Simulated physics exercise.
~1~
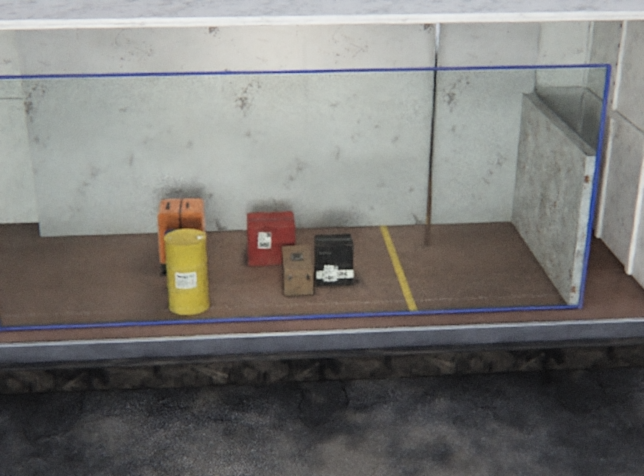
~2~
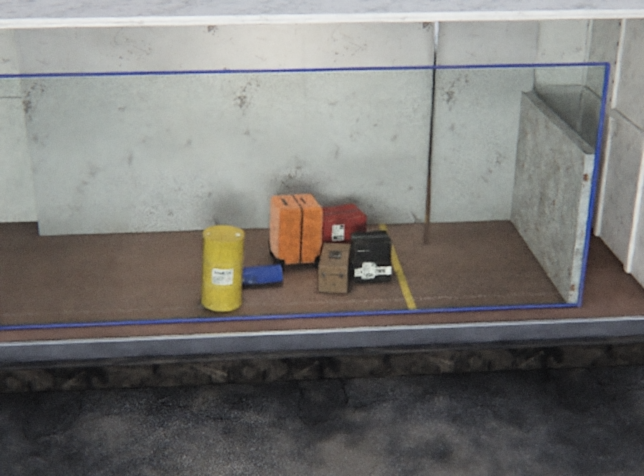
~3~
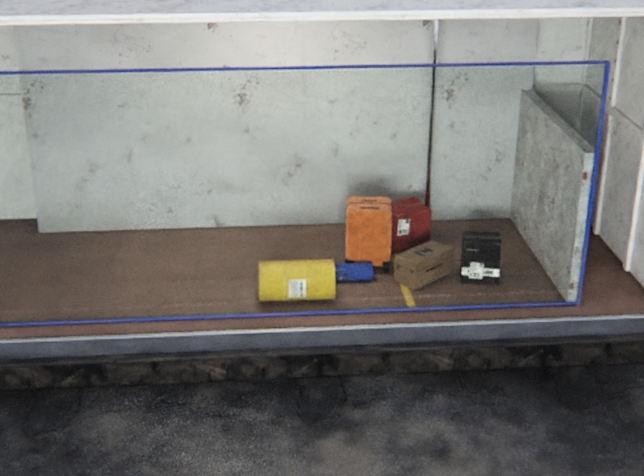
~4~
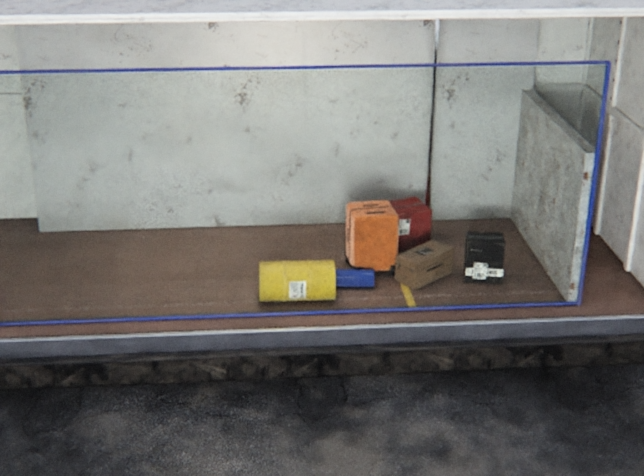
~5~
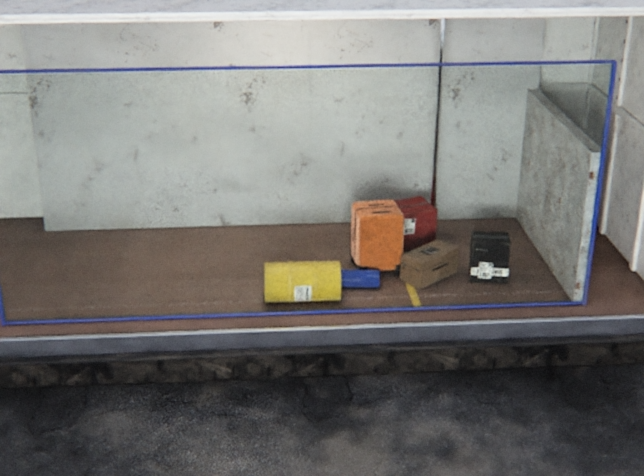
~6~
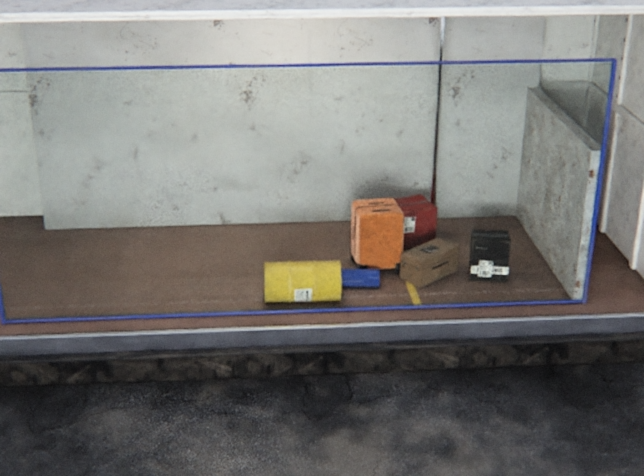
At the start, an orange wheeled case, a yellow drum, a red carton, a brown toolbox and a black pack stand on the brown floor of a van bay, all left of a yellow line. They slide to the right, and a blue roll comes into view lying beside the upright drum. The loose things keep moving right, and the drum topples onto its side next to the roll. The black pack, toolbox and red carton pass the line. After that, everything barely shifts. It ends with the orange case upright and the roll lying down, both short of the line.
